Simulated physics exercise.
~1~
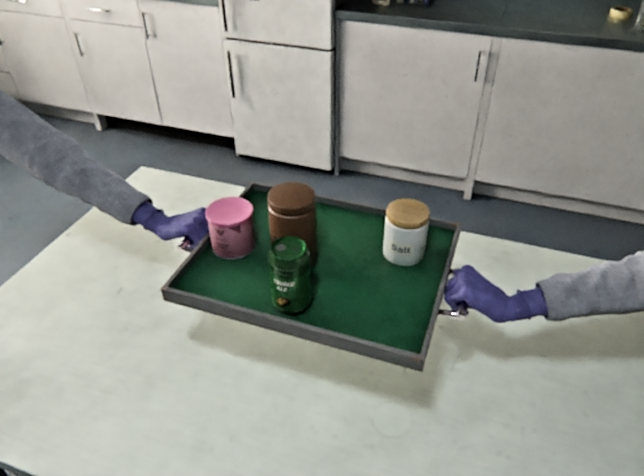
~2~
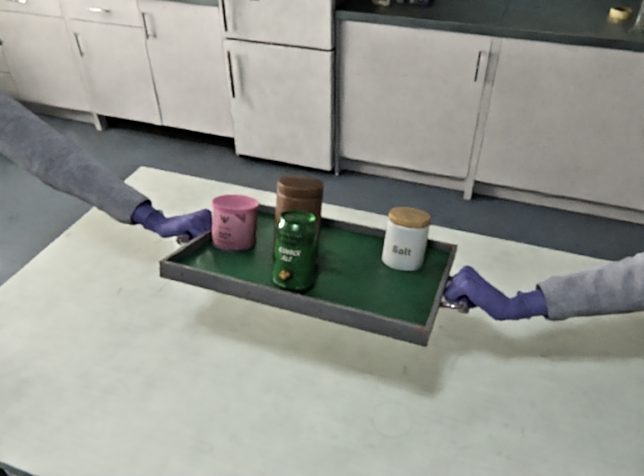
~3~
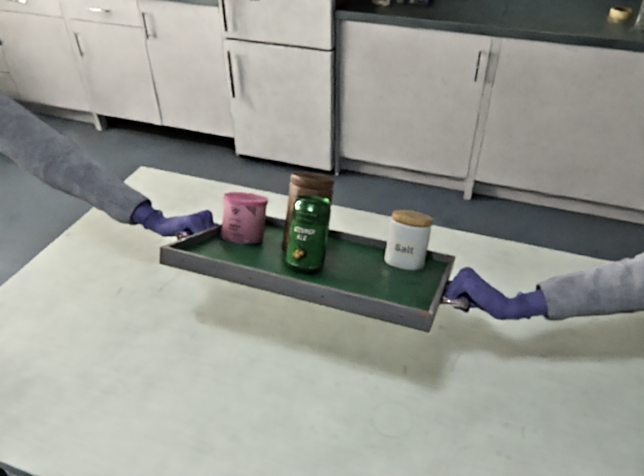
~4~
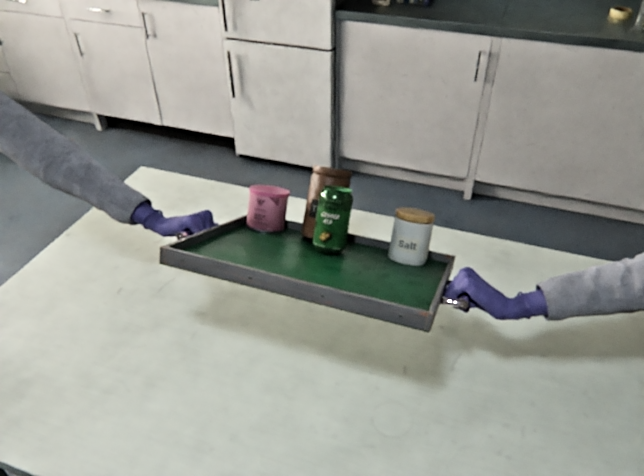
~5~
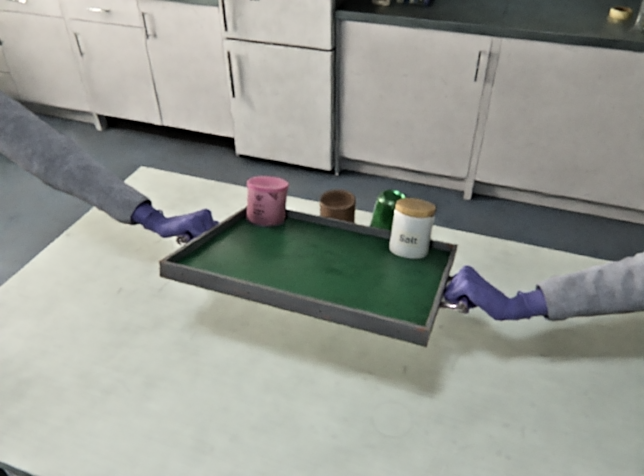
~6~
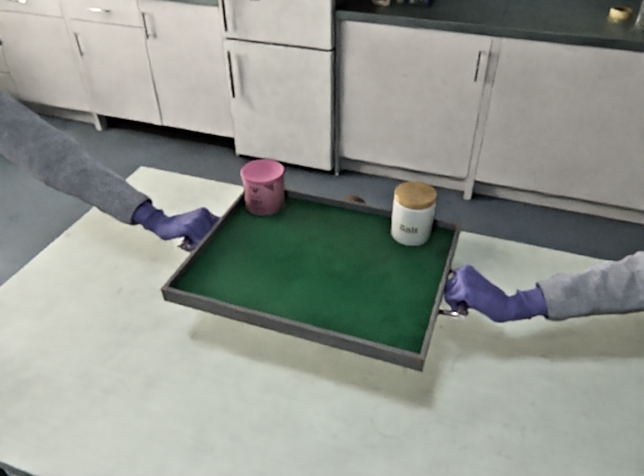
A green-floored tray with a low grey rim is held by two purple-gloved hands above a pale table in a kitchen-like room, seen from slightly above. On it stand a pink tin at left, a brown jar behind a green can near the middle, and a white jar at right. The hands tip the far edge down, and all but the white jar visibly slide away toward it. The green can and brown jar go over the far rim and drop behind the tray. The hands level the tray, with the pink tin and white jar still upright by the far edge.
